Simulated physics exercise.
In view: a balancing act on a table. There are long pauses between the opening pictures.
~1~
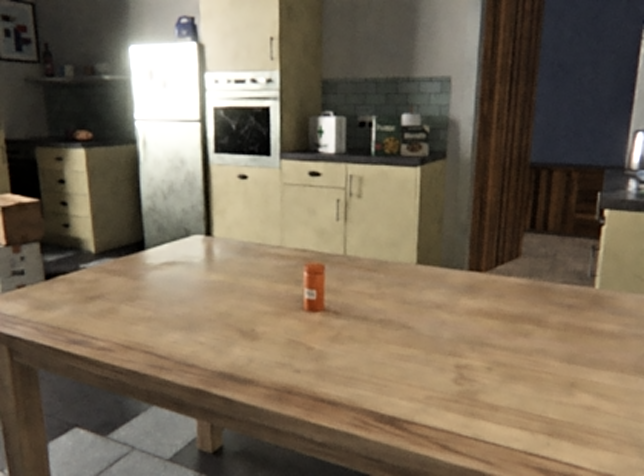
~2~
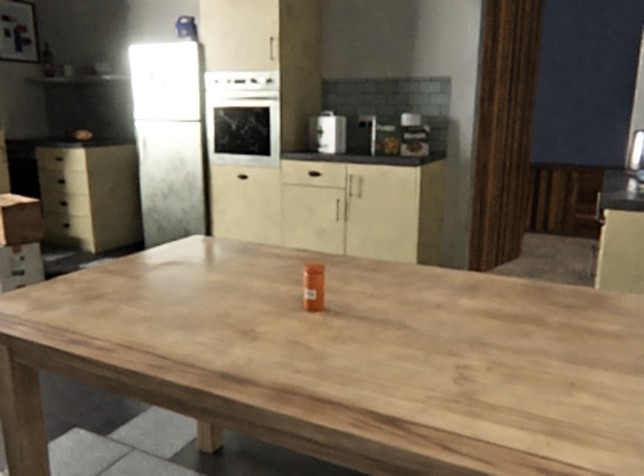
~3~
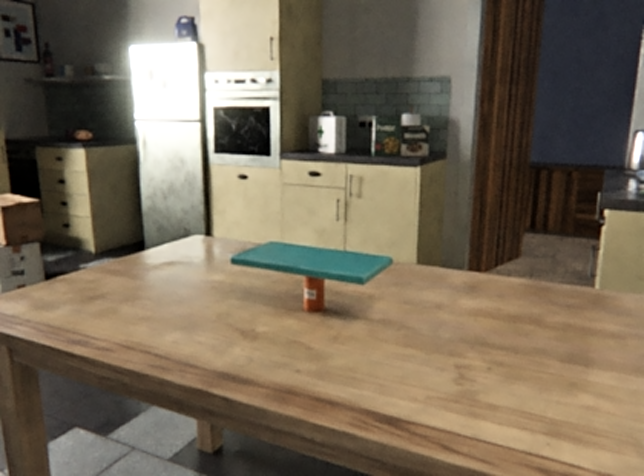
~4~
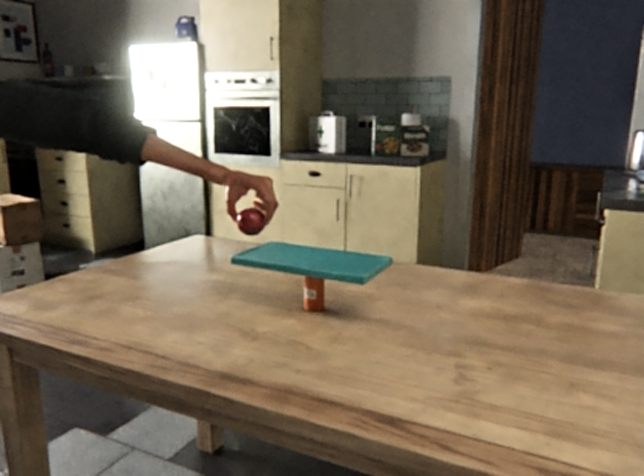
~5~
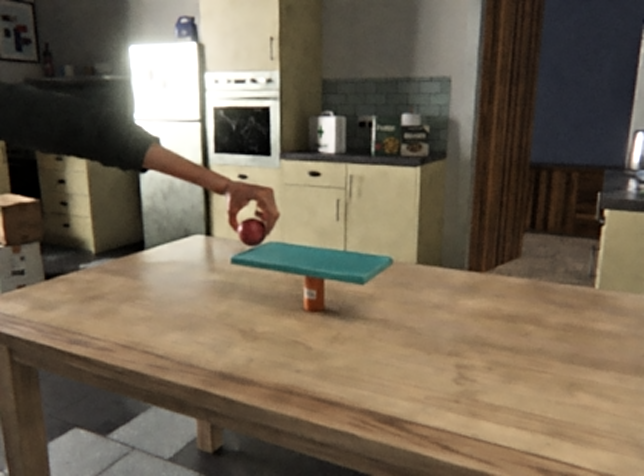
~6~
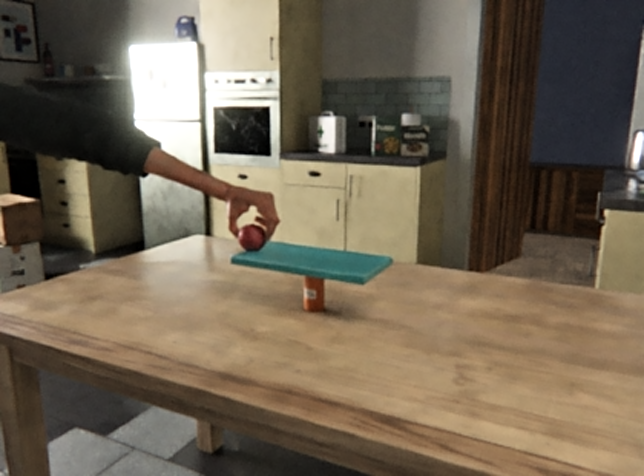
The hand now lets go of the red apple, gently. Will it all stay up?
It gives way.
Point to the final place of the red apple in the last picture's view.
At about (187, 280).
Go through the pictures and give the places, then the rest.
The last thing is not in view yet, in the first picture.
The last thing is not in view yet, in the second picture.
The last thing is not in view yet; turquoise lid (312, 261), in the third picture.
Still above its spot; red apple (251, 222); turquoise lid (312, 261), in the fourth picture.
Still above its spot; red apple (252, 232); turquoise lid (312, 261), in the fifth picture.
Set down, still held; red apple (253, 238); turquoise lid (312, 261), in the sixth picture.
Then, 0.50 s later than the last frame, red apple now fallen; turquoise lid tilted by 38°.
Then, 0.70 s later than the last frame, turquoise lid now fallen; orange shaker moved a little.
Then, 0.90 s later than the last frame, orange shaker moved a little.
When it is over, fallen, turquoise lid and red apple; orange shaker as before. End places, in pixels of the last picture, red apple near (187, 281). The stack loses its balance.
